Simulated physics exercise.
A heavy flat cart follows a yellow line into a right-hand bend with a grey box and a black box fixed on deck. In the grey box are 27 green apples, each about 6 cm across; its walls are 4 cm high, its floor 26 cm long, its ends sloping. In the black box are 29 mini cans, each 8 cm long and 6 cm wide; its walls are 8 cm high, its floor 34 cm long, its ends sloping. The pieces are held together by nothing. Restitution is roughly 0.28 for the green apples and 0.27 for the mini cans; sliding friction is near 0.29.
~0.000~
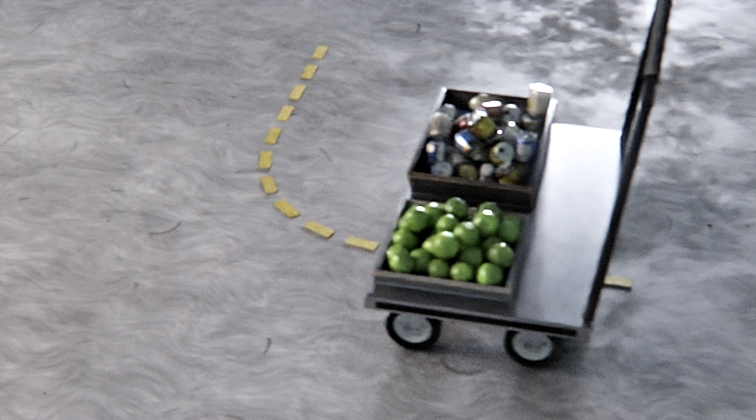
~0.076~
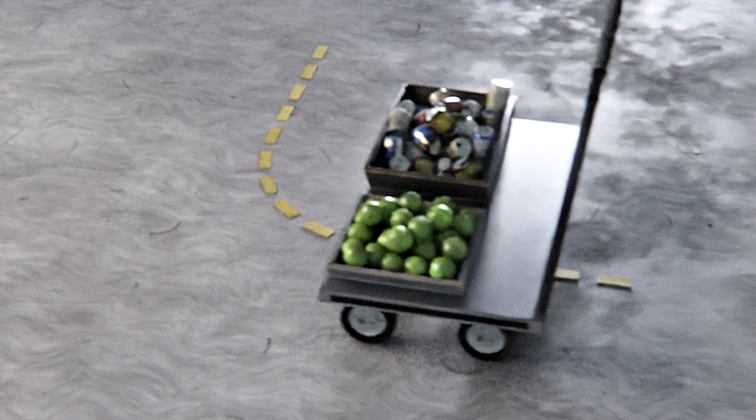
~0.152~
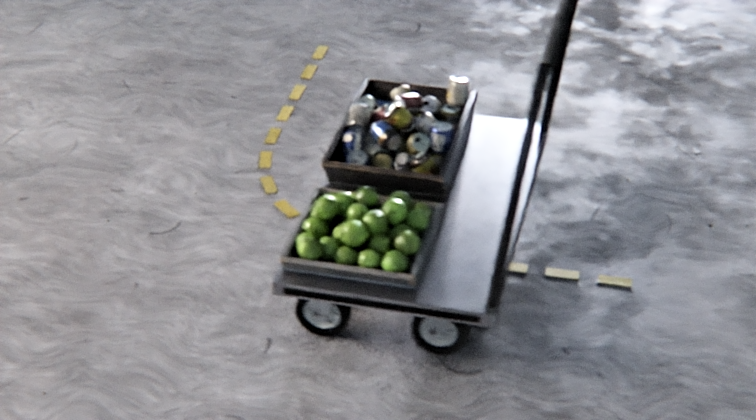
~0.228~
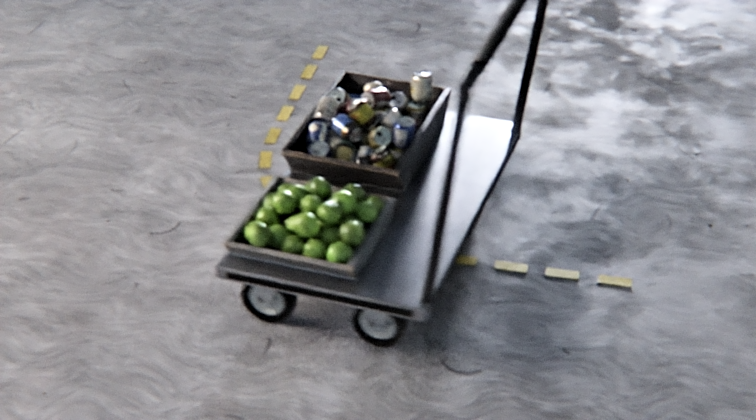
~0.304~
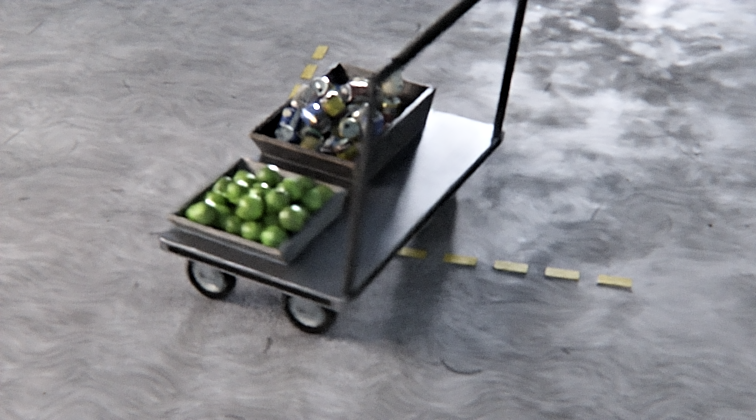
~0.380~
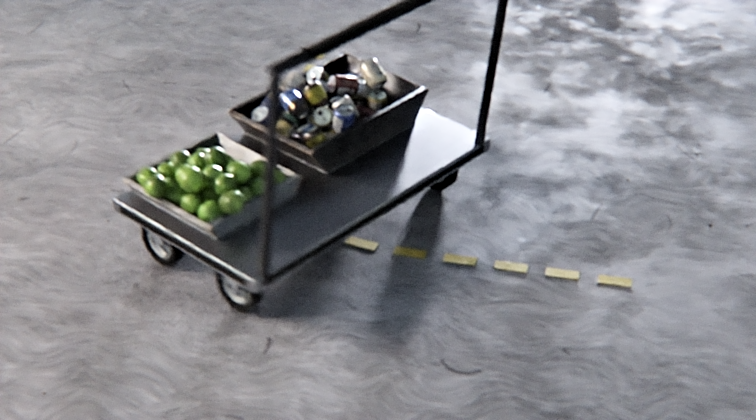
A flatbed trolley with a dark push handle rolls leftward over a mottled grey concrete floor marked with a curving dashed yellow line, seen from above. Bright green apples fill a grey box at its front left, and small mixed-colour cans fill a black box behind. It rolls straight at first, then turns steadily, its handle swinging toward the viewer, while both loads stay in their boxes.
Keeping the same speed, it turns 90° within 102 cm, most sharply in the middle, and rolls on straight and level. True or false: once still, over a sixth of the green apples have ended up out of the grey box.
True.
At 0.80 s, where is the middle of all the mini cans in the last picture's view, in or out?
Centred roughly at (345, 41).
After 0.46 s, grey box 25 in, 2 out and black box 29 in, 0 out.
After 0.59 s, grey box 21 in, 6 out and black box 29 in, 0 out.
After 0.80 s, grey box 15 in, 12 out and black box 29 in, 0 out.
When it is over (at 1.25 s), grey box 14 in, 13 out and black box 29 in, 0 out. Asked share, 13 of 27, 48 per cent.
